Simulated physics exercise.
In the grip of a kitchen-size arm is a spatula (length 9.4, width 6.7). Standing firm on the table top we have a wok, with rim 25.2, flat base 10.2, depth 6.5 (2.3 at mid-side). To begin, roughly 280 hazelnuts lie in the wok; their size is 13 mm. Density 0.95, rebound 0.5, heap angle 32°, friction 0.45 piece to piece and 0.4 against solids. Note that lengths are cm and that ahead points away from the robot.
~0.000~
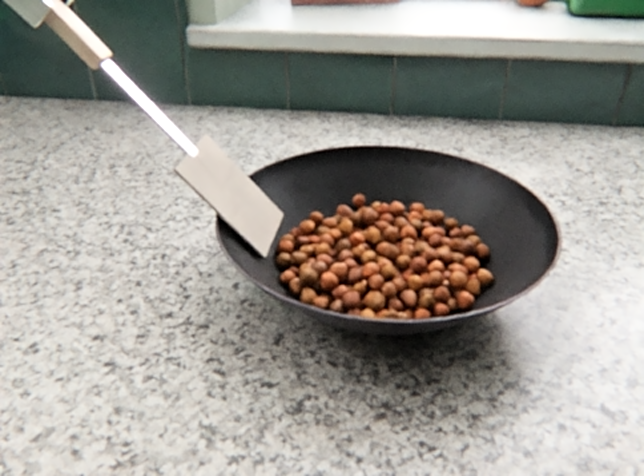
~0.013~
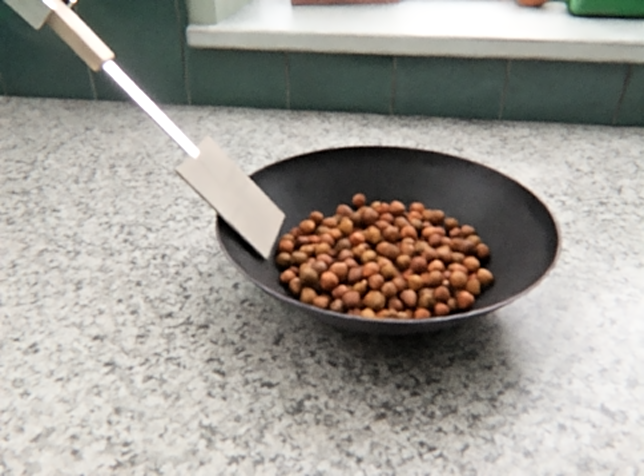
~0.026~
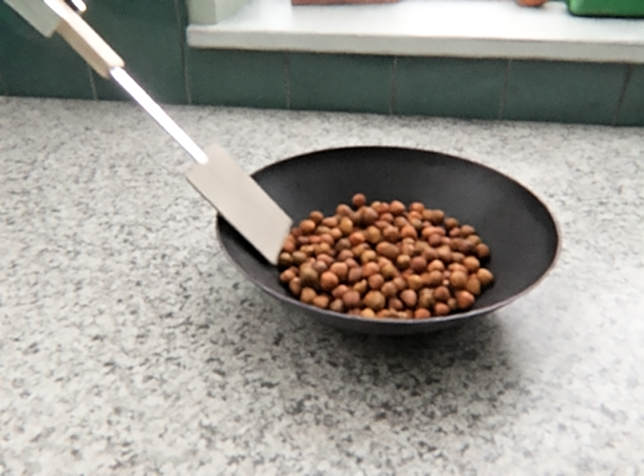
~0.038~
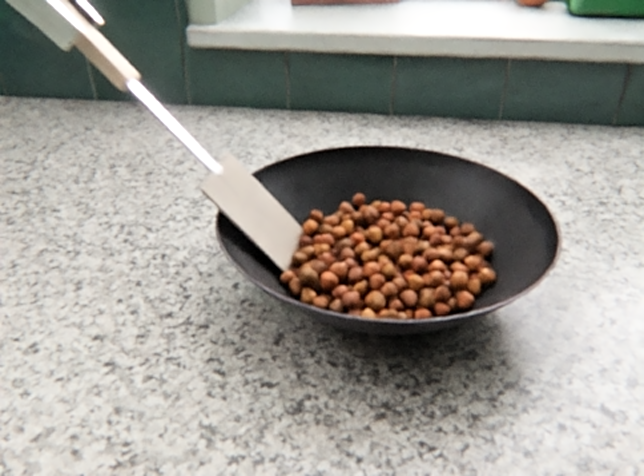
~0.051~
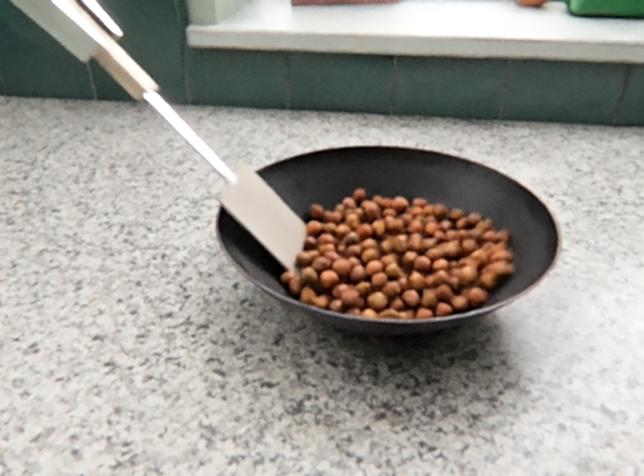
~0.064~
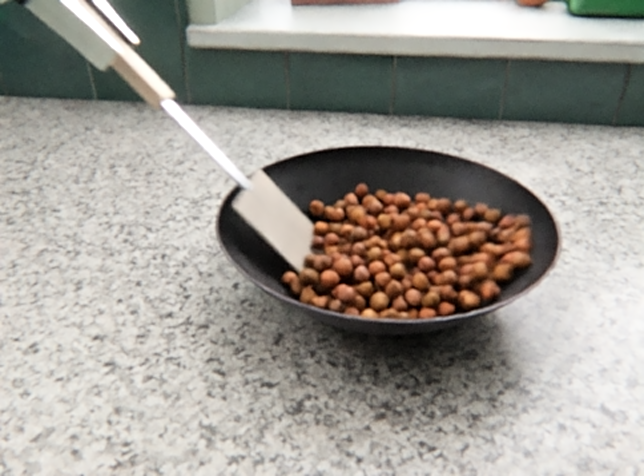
A speckled grey countertop in front of dark green tiles and a white sill is seen from slightly above, with the camera still. A black wok filled with brown hazelnuts sits right of centre, and a pale flat spatula on a mechanical arm reaches in from the upper left. The blade barely shifts at first, then slides down and rightward inside the wok, pushing the nuts toward the right side.
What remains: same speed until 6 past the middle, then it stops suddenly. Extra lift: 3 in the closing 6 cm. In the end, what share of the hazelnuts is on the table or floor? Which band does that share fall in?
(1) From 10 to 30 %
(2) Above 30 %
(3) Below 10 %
From 10 to 30 % (1).
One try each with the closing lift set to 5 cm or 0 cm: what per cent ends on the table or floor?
I'd put it near 15 in a hundred, then near 10 in a hundred.
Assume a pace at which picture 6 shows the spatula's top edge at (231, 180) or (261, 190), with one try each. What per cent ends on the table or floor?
Roughly 5 and 25 percent.
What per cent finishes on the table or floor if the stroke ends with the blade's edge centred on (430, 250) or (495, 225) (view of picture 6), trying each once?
First try roughly 5 percent, second roughly 35 percent.
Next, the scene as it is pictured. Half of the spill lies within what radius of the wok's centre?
The answer is around 30 cm.
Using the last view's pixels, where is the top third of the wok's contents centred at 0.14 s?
Near (483, 241).
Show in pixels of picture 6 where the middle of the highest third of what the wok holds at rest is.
It is centred near (486, 246) in the last view.
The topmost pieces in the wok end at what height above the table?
Near 7.0 centimetres high.
After 0.10 s, sloping 49°, highest piece 9 above the table; 280 in the wok, 4 on the blade or in flight.
After 0.14 s, sloping 49°, highest piece 12 above the table; 274 in the wok, 10 on the blade or in flight.
After 0.36 s, sloping 49°, highest piece 10 above the table; 245 in the wok, 24 on the table or floor, 15 on the blade or in flight.
After 1.41 s, sloping 49°, highest piece 7 above the table; 245 in the wok, 39 on the table or floor.
In the end, 245 in the wok, 39 on the table or floor. That is 14 % on the table or floor.
